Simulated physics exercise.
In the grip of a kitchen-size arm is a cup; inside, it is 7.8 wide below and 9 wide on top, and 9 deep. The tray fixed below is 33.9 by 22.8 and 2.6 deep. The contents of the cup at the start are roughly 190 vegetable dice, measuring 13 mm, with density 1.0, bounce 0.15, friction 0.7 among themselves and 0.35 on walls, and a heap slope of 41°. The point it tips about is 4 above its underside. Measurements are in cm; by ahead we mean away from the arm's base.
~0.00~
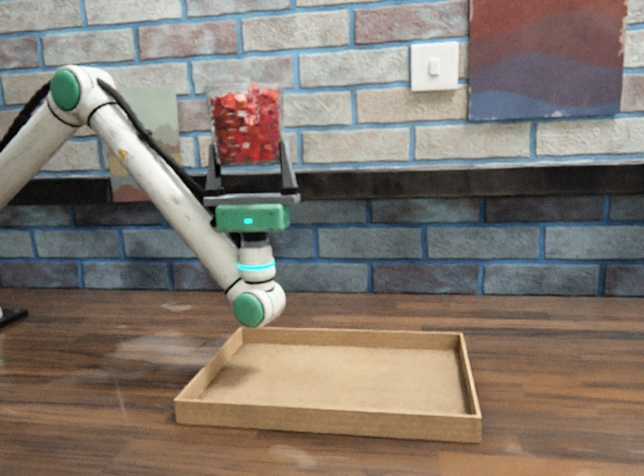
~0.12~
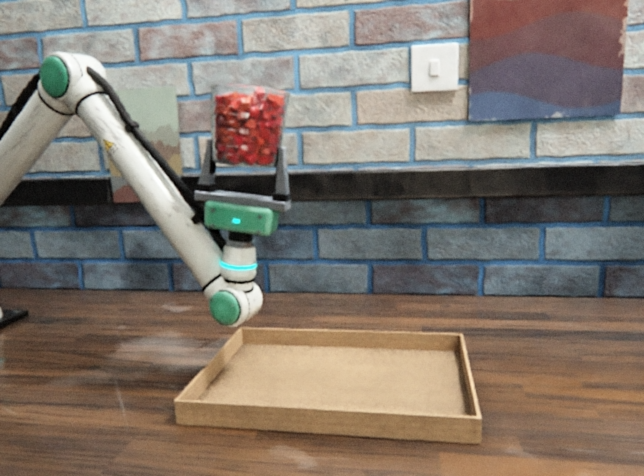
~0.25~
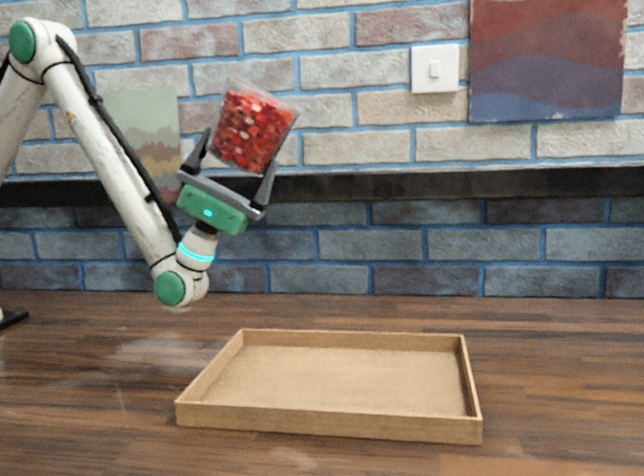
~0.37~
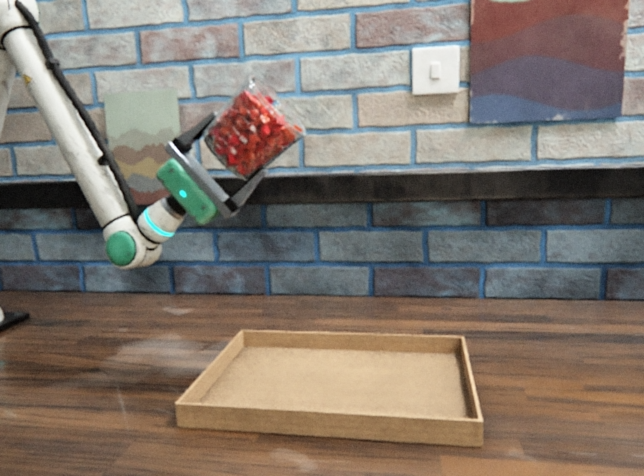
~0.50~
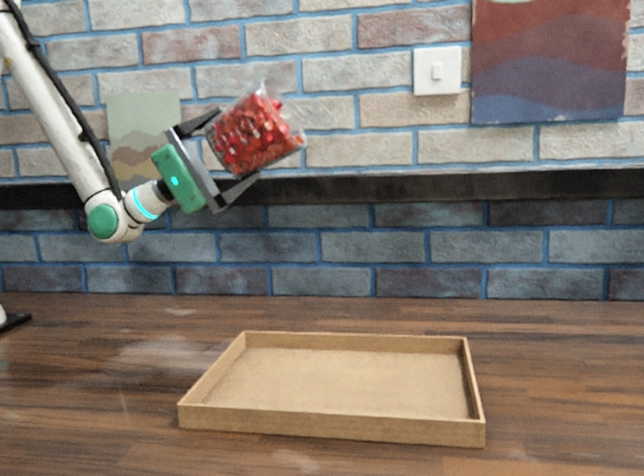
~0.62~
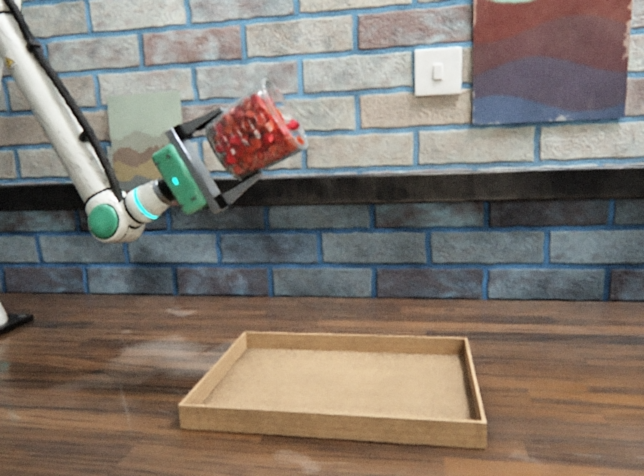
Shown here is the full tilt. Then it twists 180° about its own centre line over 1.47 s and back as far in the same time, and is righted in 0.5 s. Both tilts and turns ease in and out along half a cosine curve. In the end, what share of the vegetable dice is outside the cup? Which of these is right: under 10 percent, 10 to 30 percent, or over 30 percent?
The right one is under 10 percent.
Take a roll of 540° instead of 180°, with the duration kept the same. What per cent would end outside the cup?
Roughly 5 %.
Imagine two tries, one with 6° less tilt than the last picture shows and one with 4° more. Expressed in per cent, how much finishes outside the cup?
Estimates: Close to 0 % and 5 %.
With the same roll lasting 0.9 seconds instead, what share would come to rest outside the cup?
Then roughly 5 per cent.
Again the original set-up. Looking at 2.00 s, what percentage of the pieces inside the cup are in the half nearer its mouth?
Roughly 50 percent.
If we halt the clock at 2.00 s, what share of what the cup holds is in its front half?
45 per cent, roughly.
After 2.00 s, tipped 62°, highest piece 39 above the table; 191 in the cup, 2 in the tray.
After 3.37 s, tipped 62°, highest piece 39 above the table; 188 in the cup, 4 in the tray, 1 in flight or on a rim.
After 4.26 s, upright, highest piece 38 above the table; 188 in the cup, 5 in the tray.
After 4.96 s, upright, highest piece 38 above the table; 188 in the cup, 5 in the tray.
In the end, 188 in the cup, 5 in the tray. That is 3 % outside the cup.
